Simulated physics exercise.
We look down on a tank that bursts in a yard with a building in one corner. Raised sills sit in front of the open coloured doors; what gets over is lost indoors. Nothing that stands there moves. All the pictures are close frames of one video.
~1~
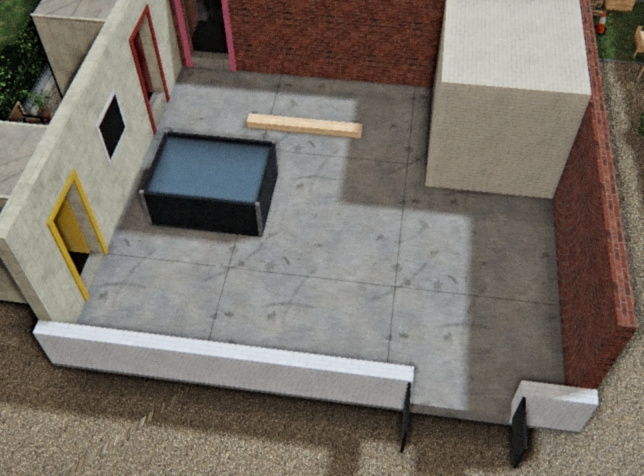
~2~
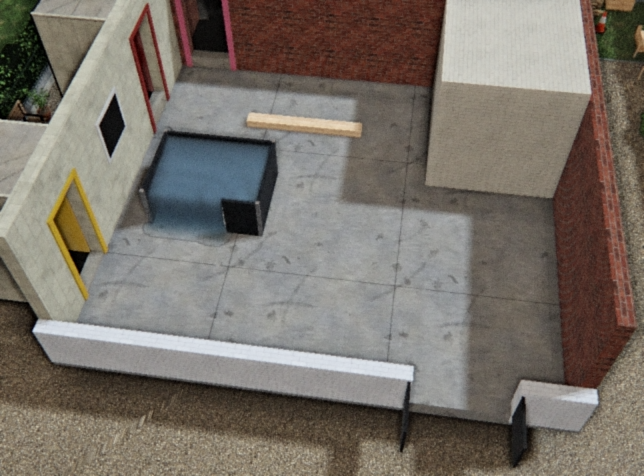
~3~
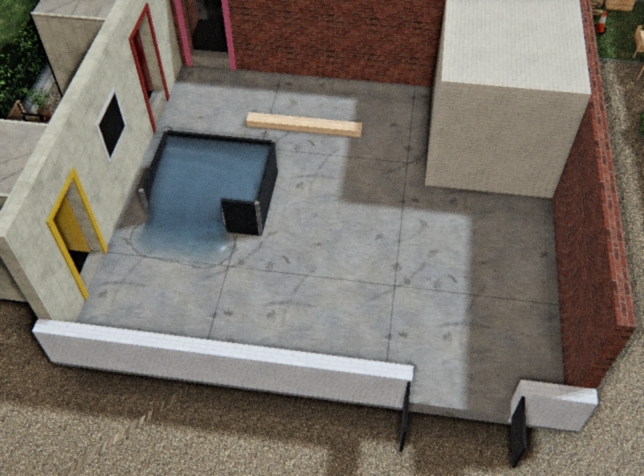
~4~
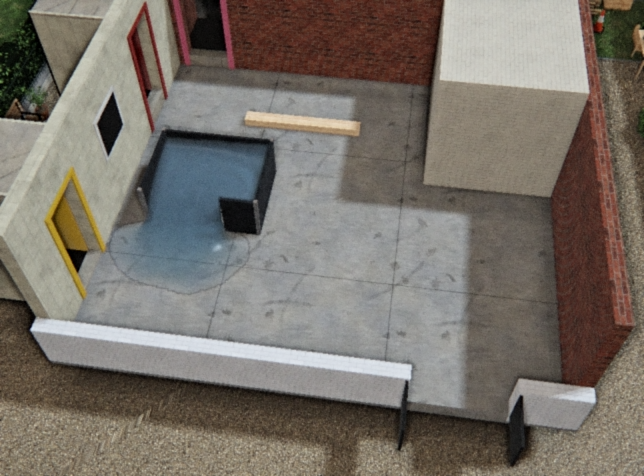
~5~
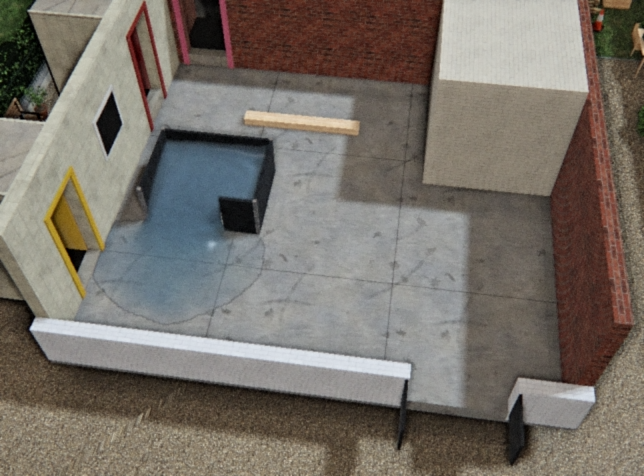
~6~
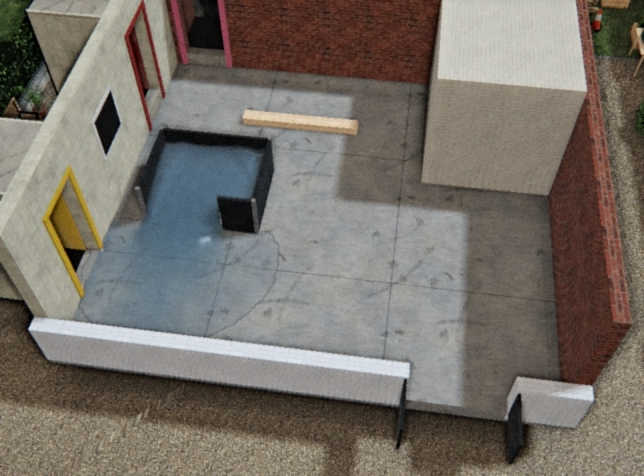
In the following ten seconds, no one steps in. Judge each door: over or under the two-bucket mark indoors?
My call: Pink door, under; red door, under; yellow door, over.
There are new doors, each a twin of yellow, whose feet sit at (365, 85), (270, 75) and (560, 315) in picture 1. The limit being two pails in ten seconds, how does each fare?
Taken in sequence, they go: Not exceeded, not exceeded, exceeded.
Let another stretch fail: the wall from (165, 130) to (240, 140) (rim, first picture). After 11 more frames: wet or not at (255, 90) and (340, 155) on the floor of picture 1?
Respectively, inundated and inundated.
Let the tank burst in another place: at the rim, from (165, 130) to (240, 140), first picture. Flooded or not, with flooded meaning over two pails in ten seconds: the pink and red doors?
I'd say the pink door ends up above, and the red door lets in too little.
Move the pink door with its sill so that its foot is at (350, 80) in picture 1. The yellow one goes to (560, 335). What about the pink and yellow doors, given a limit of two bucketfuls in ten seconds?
So the pink door stays beneath the limit; as for the yellow door, it goes beyond the limit.
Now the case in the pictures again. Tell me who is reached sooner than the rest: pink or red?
That's the one in red.
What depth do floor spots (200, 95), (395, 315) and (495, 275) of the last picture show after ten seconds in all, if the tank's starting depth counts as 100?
Respectively near 2, 4 and 10 per cent.
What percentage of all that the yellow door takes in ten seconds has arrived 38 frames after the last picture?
Estimate: Some 95 per cent.
A moment on, water covers 20 % of the floor; the pink door not reached, the red door not reached, the yellow door under two buckets in.
Next, water covers 20 % of the floor; the pink door not reached, the red door not reached, the yellow door far over two buckets in.
Then, water covers 40 % of the floor; the pink door not reached, the red door not reached, the yellow door far over two buckets in.
Later, water covers 60 % of the floor; the pink door not reached, the red door wet at the sill, nothing in, the yellow door far over two buckets in.
In the end, water covers 80 % of the floor; the pink door wet at the sill, nothing in, the red door wet at the sill, nothing in, the yellow door far over two buckets in.
